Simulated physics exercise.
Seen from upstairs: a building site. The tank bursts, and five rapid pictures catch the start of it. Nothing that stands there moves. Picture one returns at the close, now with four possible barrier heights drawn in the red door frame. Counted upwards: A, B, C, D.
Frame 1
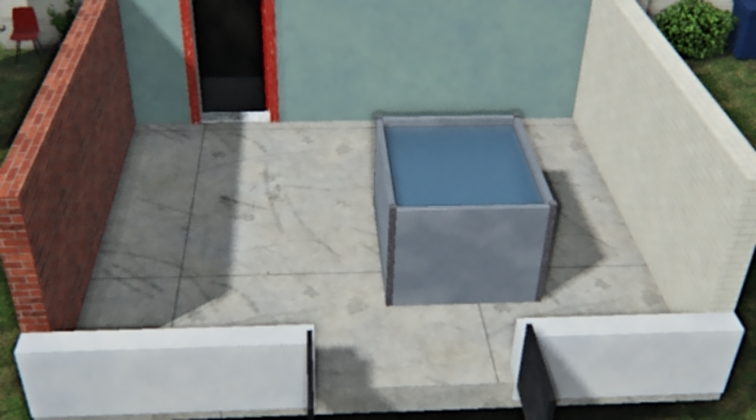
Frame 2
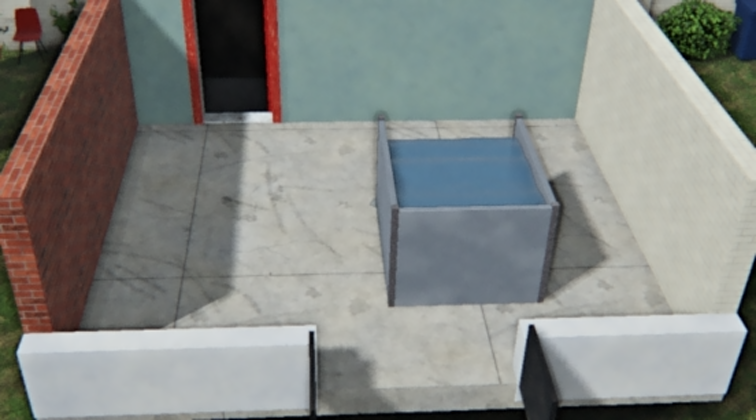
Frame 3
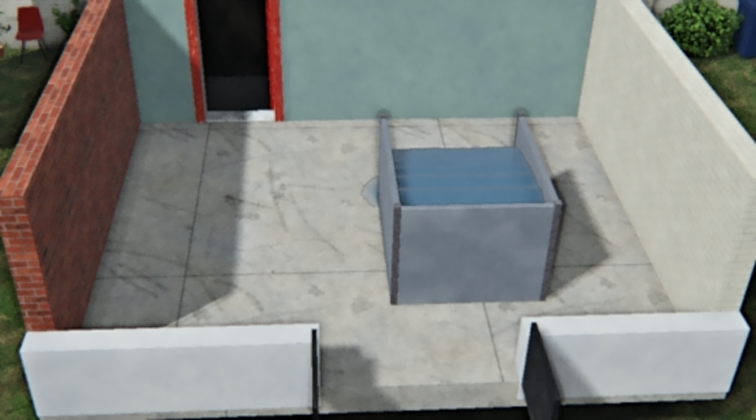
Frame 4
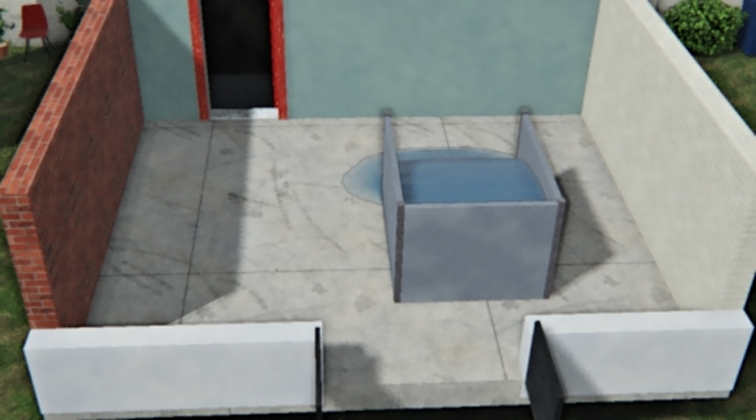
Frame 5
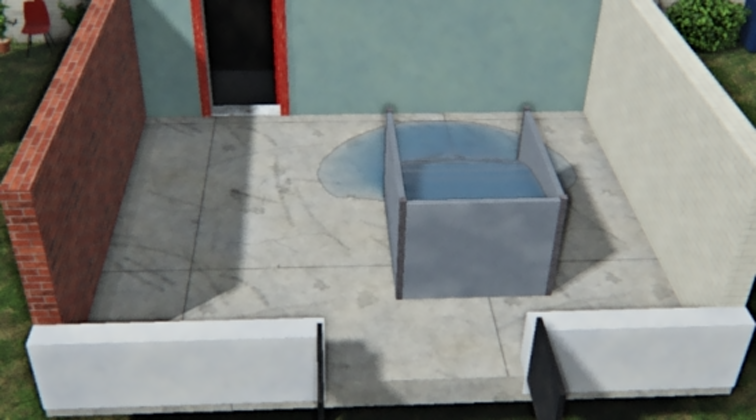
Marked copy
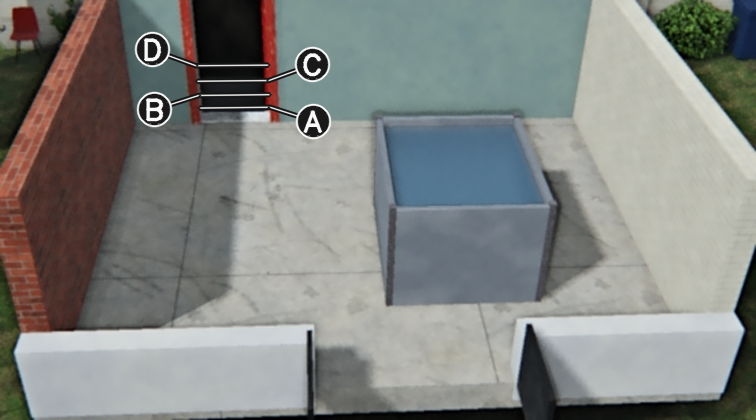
Water draining from a grey tank as its back panel disappears, a puddle spreading leftward and rearward over a walled concrete yard.
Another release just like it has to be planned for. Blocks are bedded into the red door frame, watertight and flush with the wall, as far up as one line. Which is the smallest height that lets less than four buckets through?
A will do.
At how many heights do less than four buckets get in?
All of them.
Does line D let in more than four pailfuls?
No, not at all.
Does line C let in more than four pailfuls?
No.
On the marked copy, A at (235, 107); B at (234, 95); C at (233, 80); D at (232, 65); from the bottom up A, B, C, D.
For line A, a splash gets over, under a bucket.
For line B, nothing gets over.
For line C, nothing gets over.
For line D, nothing gets over.
